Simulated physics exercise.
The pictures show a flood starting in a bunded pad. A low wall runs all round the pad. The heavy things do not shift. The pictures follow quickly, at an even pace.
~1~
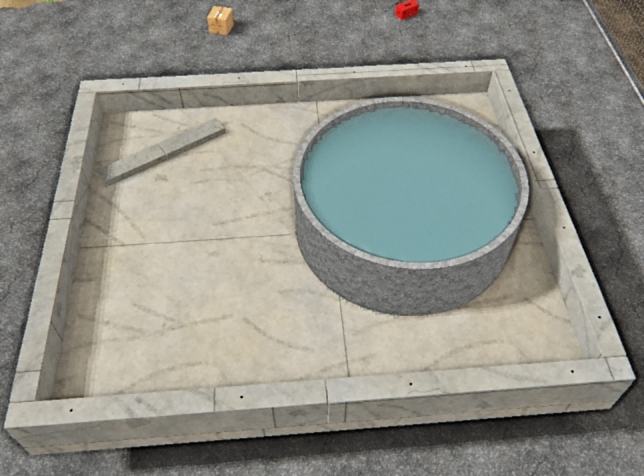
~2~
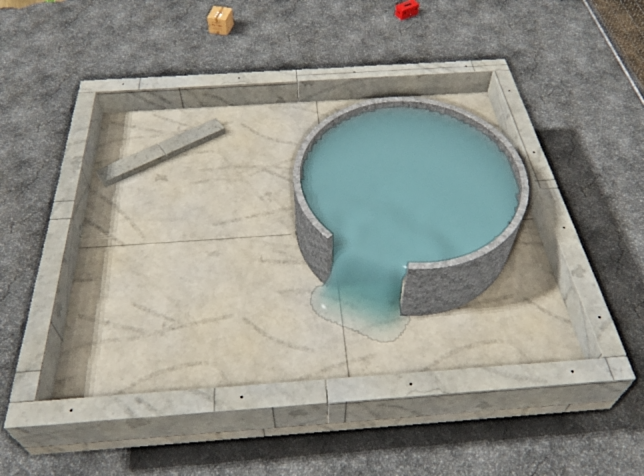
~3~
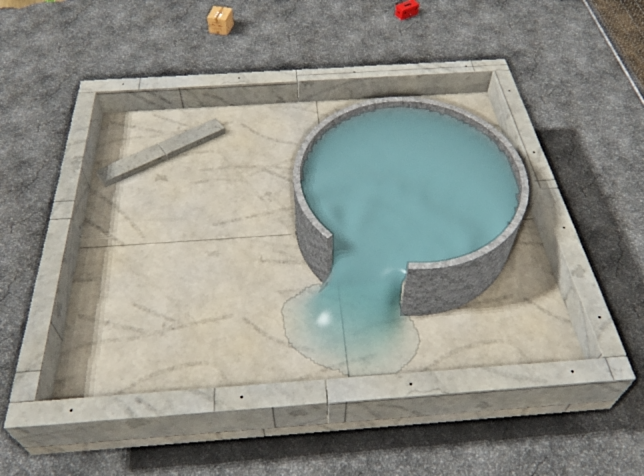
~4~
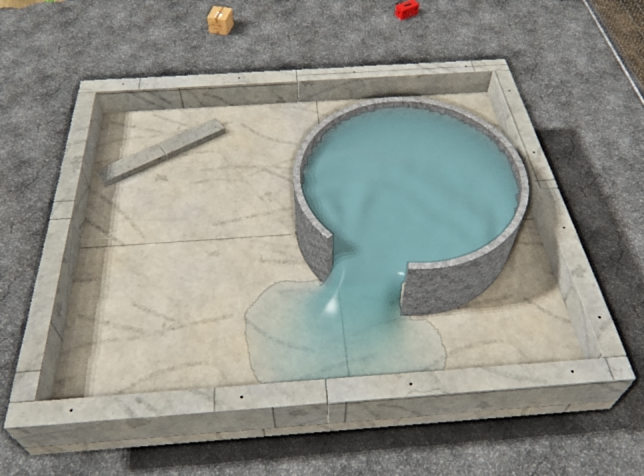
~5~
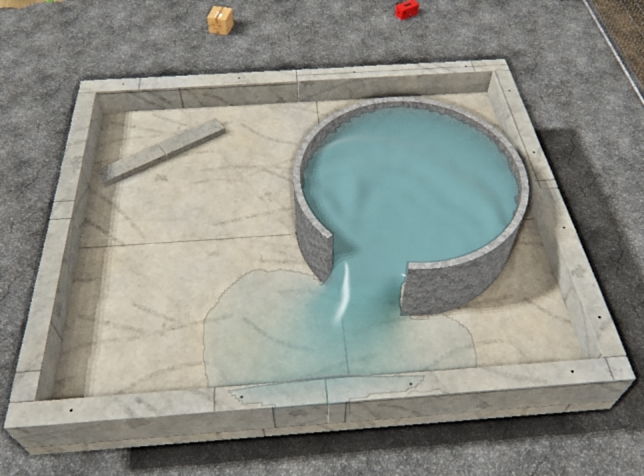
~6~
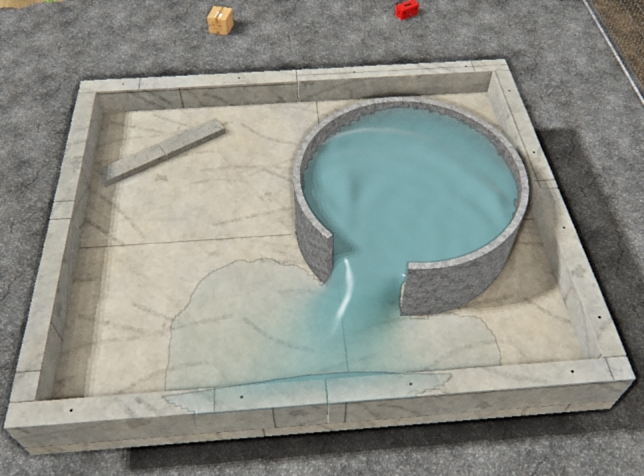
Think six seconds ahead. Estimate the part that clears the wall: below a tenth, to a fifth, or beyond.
The share lost is under a tenth.
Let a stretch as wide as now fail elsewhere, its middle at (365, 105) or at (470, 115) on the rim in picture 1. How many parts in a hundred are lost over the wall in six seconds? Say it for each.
About 4 and 12 per cent.
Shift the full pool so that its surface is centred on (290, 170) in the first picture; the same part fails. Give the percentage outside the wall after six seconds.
Close to 6 %.
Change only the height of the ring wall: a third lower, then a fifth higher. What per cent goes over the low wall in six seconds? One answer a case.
In turn 16 and 2 per cent.
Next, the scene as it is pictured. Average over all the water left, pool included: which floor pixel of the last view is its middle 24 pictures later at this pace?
I would point to (326, 249).
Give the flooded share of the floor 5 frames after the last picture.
Some 35 per cent.
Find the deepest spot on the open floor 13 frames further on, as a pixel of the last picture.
Roughly at (51, 415).
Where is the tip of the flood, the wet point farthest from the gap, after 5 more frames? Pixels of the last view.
Close to (51, 415).
A moment on, water covers 25 % of the floor; the low wall has let 0 % over.
Next, water covers 30 % of the floor; the low wall has let 1 % over.
Then, water covers 45 % of the floor; the low wall has let 3 % over.
Later, water covers 70 % of the floor; the low wall has let 4 % over.
In the end, water covers 80 % of the floor; the low wall has let 4 % over.
